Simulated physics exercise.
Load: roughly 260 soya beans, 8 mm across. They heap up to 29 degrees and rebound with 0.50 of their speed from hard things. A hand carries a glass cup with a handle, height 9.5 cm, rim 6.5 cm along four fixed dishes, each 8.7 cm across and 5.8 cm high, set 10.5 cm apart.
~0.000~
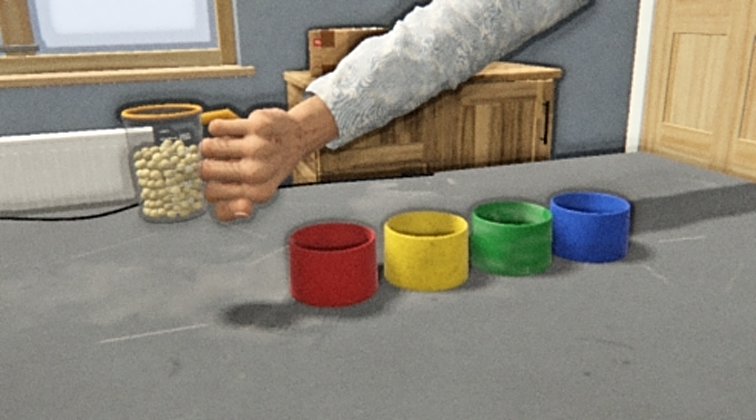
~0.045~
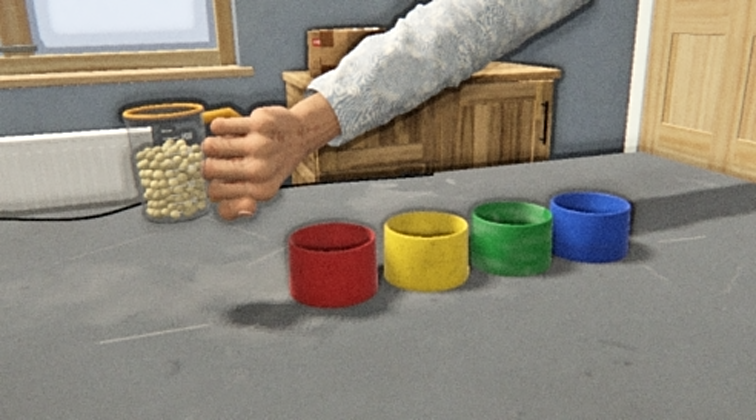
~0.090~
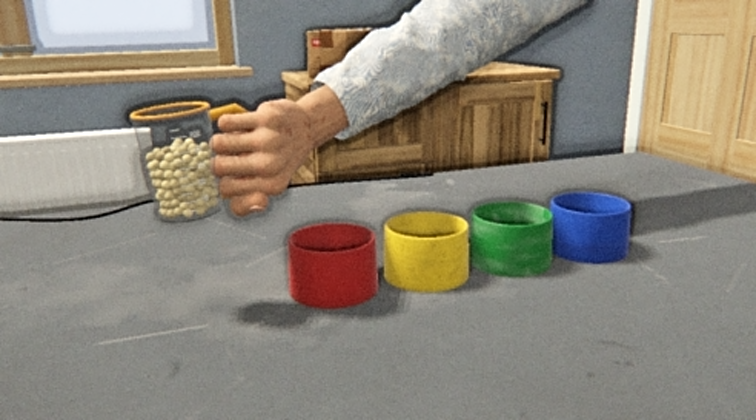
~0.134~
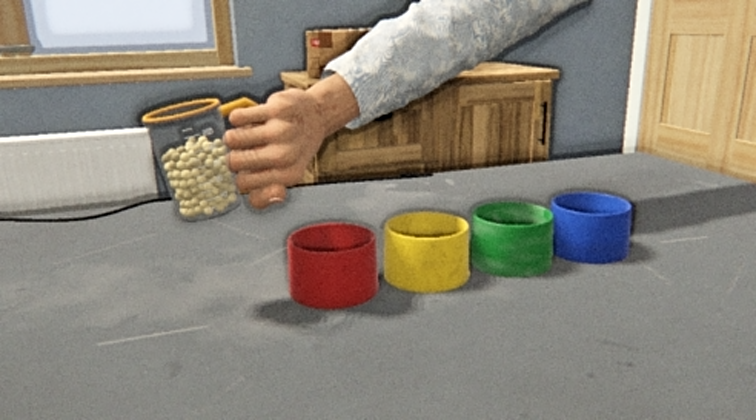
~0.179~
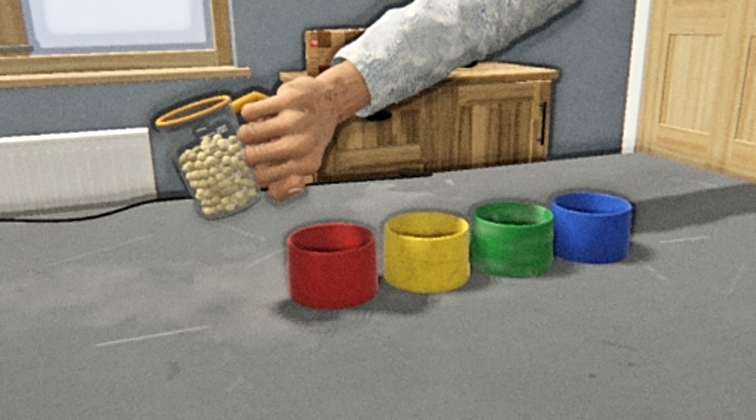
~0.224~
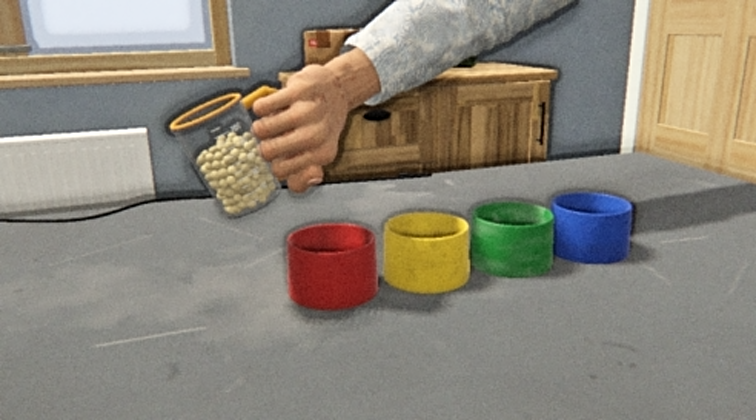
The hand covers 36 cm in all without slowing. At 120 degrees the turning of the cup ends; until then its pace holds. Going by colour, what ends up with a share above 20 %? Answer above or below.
Red: Below, blue: Below, green: Below, yellow: Above, counter: Above.
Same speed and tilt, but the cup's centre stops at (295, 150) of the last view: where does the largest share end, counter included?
Most goes to: Counter.
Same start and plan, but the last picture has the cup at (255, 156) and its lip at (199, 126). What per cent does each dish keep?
Red 0; blue 0; green 0; yellow 70.
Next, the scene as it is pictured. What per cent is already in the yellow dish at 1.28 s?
Near 55 per cent so far.
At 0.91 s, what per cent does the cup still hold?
Roughly 90 per cent.
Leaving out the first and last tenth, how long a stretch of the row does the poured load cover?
About 9 cm.
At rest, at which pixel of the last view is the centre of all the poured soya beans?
Near (437, 265).
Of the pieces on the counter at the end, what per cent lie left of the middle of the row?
Some 50 per cent.
After 0.63 s, tilt 76 degrees; cup holds 100 %.
After 0.91 s, tilt 113 degrees; cup holds 90 %, yellow 5 %.
After 1.28 s, tilt 120 degrees; cup holds 15 %, green 5 %, yellow 55 %.
In the end, at 2.2 s, red 0 %, blue 0 %, green 0 %, yellow 65 %, counter 35 %.
